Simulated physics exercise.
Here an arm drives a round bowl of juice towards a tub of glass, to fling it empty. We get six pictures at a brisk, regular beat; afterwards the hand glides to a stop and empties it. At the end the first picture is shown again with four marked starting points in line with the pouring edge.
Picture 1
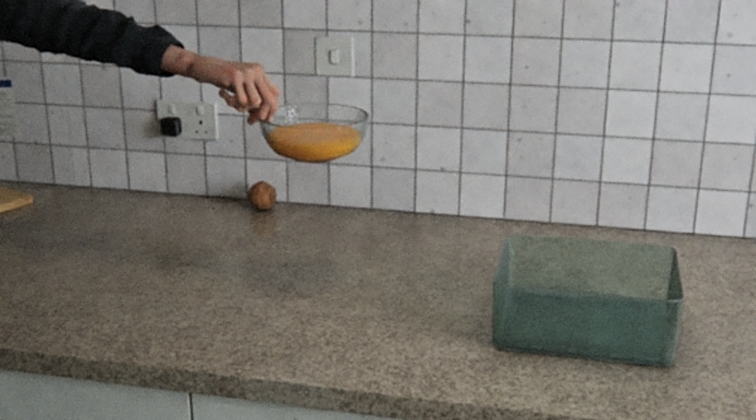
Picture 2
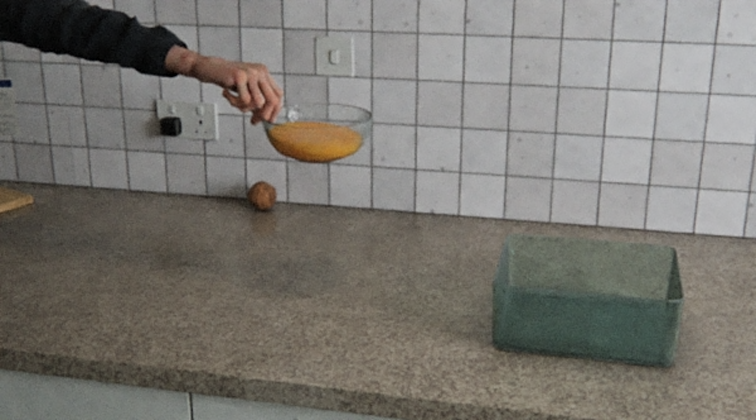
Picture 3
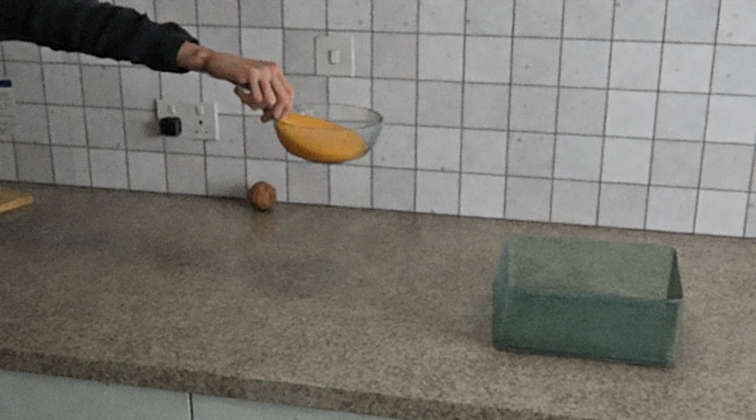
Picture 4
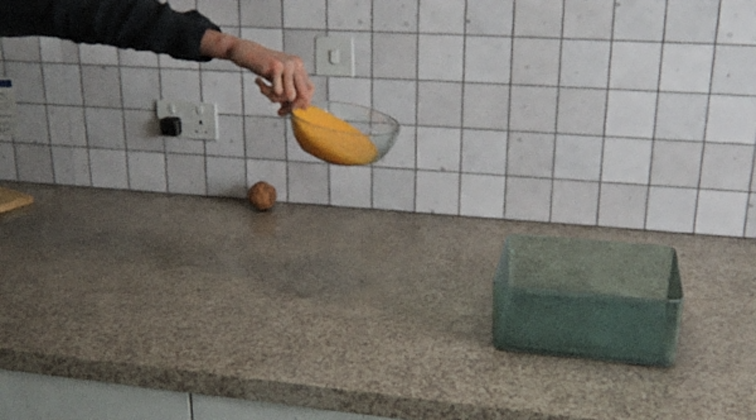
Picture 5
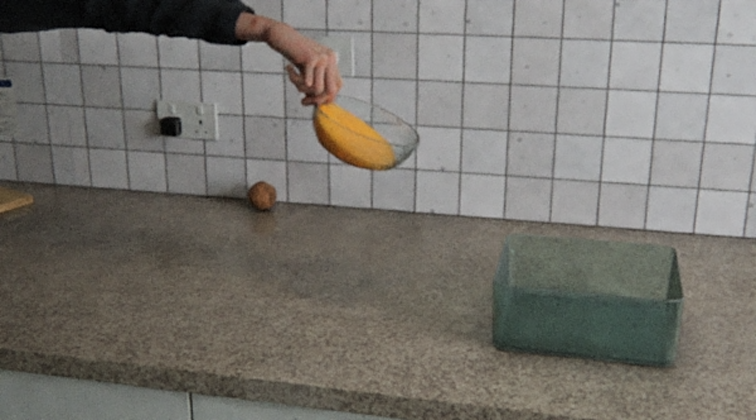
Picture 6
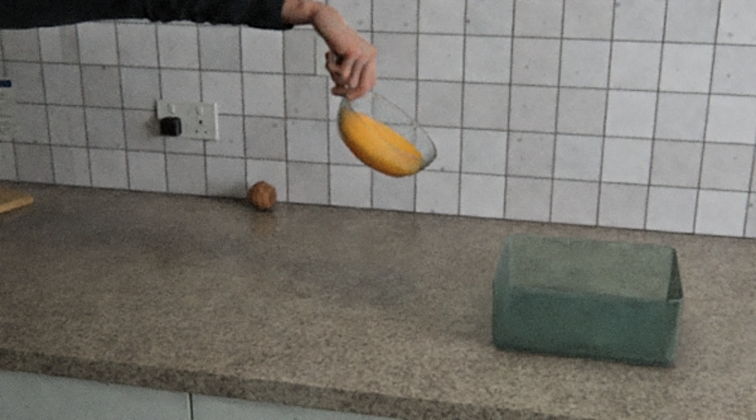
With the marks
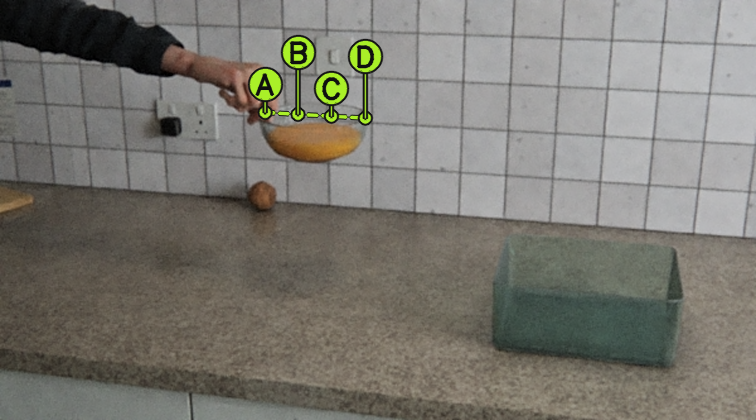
A hand carries a glass bowl of orange liquid rightward above a counter, tilting it increasingly.
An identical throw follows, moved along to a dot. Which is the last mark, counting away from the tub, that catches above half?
It is C.
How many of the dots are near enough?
Two of them.
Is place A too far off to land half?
Yes, it does.
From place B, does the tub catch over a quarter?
Yes, clearly.
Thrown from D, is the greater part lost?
No, not at all.
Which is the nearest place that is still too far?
That would be B.
On the marked copy, A at (265, 112); B at (298, 114); C at (331, 116); D at (365, 118).
Choosing A, about 1 % lands in the tub, 97 % falls short.
Choosing B, about 30 % lands in the tub, 63 % falls short and 7 % goes beside or beyond.
Choosing C, about 62 % lands in the tub, 26 % falls short and 12 % goes beside or beyond.
Choosing D, about 72 % lands in the tub, 11 % falls short and 17 % goes beside or beyond.
